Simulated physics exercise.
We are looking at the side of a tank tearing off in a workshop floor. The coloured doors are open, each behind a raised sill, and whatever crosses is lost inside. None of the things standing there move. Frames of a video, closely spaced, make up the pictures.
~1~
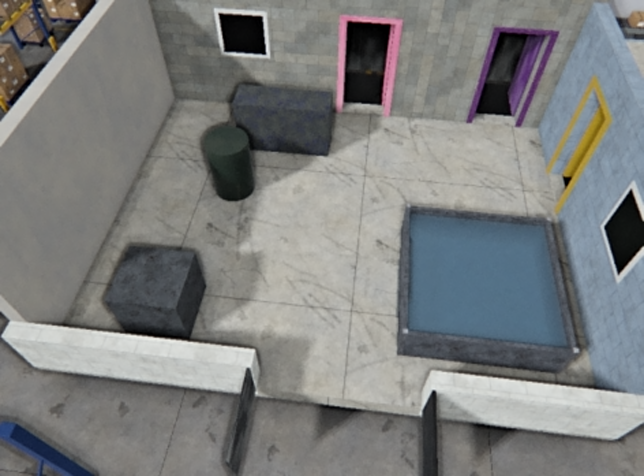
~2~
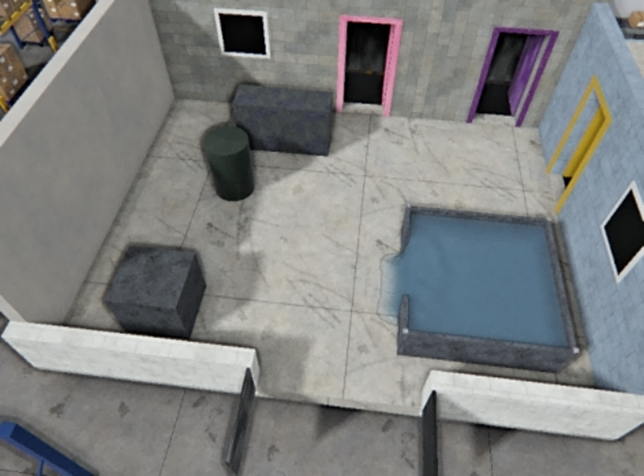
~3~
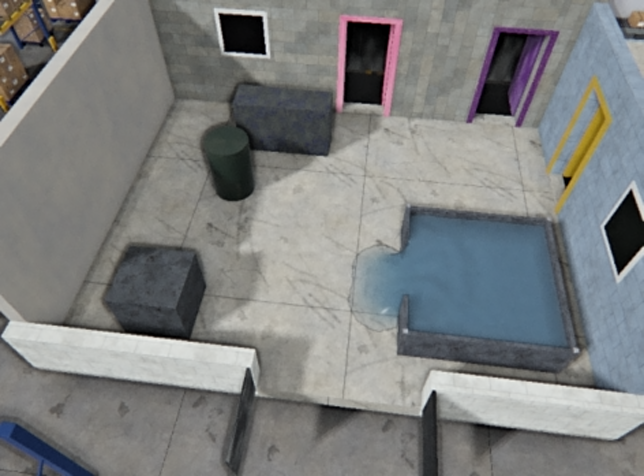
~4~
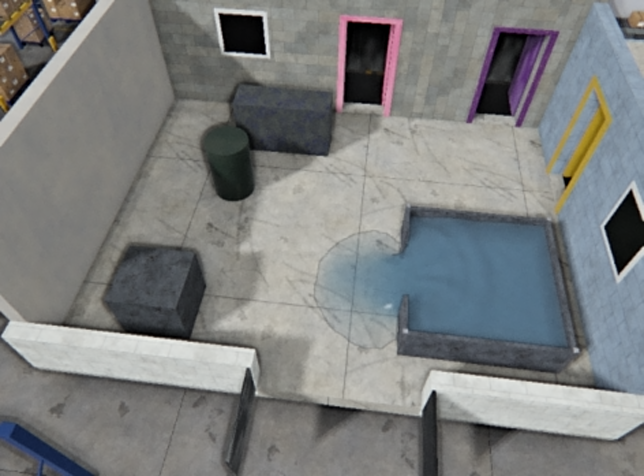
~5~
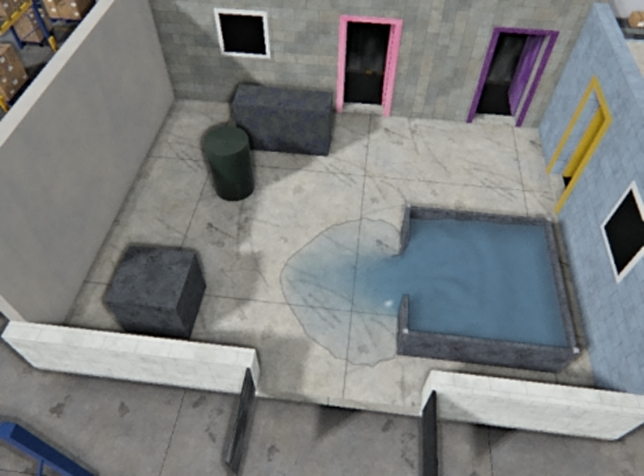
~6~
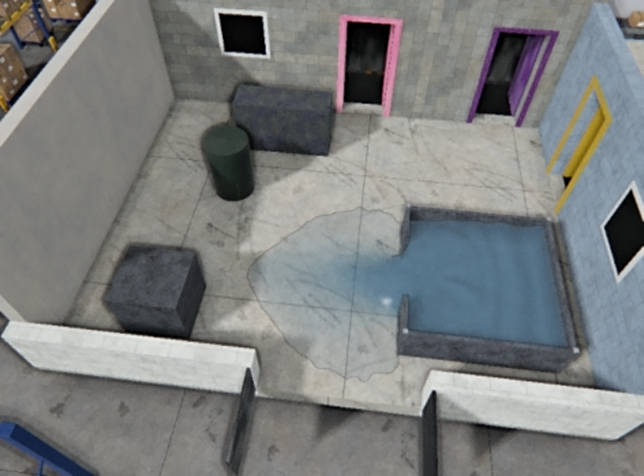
Water pours through a gap in the left side of a square tank on a workshop floor, spreading leftward across the pale tiles in a widening, thin, rounded sheet toward a dark block, while the surface inside the tank ripples.
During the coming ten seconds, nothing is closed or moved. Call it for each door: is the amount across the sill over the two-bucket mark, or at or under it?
My call: The purple door at or under the mark, the yellow door at or under the mark, the pink door at or under the mark.
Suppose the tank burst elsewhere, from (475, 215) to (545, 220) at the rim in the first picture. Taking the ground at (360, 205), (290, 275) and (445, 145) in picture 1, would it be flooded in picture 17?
First unwetted, second unwetted, third soaked.
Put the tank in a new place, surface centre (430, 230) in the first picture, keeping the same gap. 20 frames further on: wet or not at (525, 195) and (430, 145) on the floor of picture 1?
Bone-dry, bone-dry.
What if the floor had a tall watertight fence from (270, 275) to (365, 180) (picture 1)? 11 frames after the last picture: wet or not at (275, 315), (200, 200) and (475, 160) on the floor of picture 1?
Lab note - point 1: Inundated; point 2: Parched; point 3: Parched.
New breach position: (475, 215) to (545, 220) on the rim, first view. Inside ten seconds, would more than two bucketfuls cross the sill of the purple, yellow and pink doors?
Well, the purple door overshoots, the yellow door overshoots, and the pink door comes up short.
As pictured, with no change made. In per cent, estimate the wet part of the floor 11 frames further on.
I'd say close to 40 per cent.
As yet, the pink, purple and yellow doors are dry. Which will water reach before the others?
Soonest: The door marked pink.
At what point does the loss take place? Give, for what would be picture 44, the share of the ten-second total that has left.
Approximately 60 %.
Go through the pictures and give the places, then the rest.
Still water in the water tank at (481, 274), in the first frame.
Water pours out at (405, 280) and has run to (392, 319), in the second frame.
Water pours out at (404, 282) and has run to (361, 316), in the third frame.
Water pours out at (404, 282) and has run to (321, 298), in the fourth frame.
Water pours out at (404, 281) and has run to (286, 281), in the fifth frame.
The front is at (253, 278), out from the gap at (404, 281), in the sixth frame.
A moment on, water covers 30 % of the floor; the purple door not reached, the yellow door not reached, the pink door not reached.
Next, water covers 40 % of the floor; the purple door not reached, the yellow door not reached, the pink door not reached.
Then, water covers 50 % of the floor; the purple door not reached, the yellow door not reached, the pink door not reached.
Later, water covers 60 % of the floor; the purple door not reached, the yellow door not reached, the pink door not reached.
In the end, water covers 85 % of the floor; the purple door wet at the sill, nothing in, the yellow door wet at the sill, nothing in, the pink door wet at the sill, nothing in.
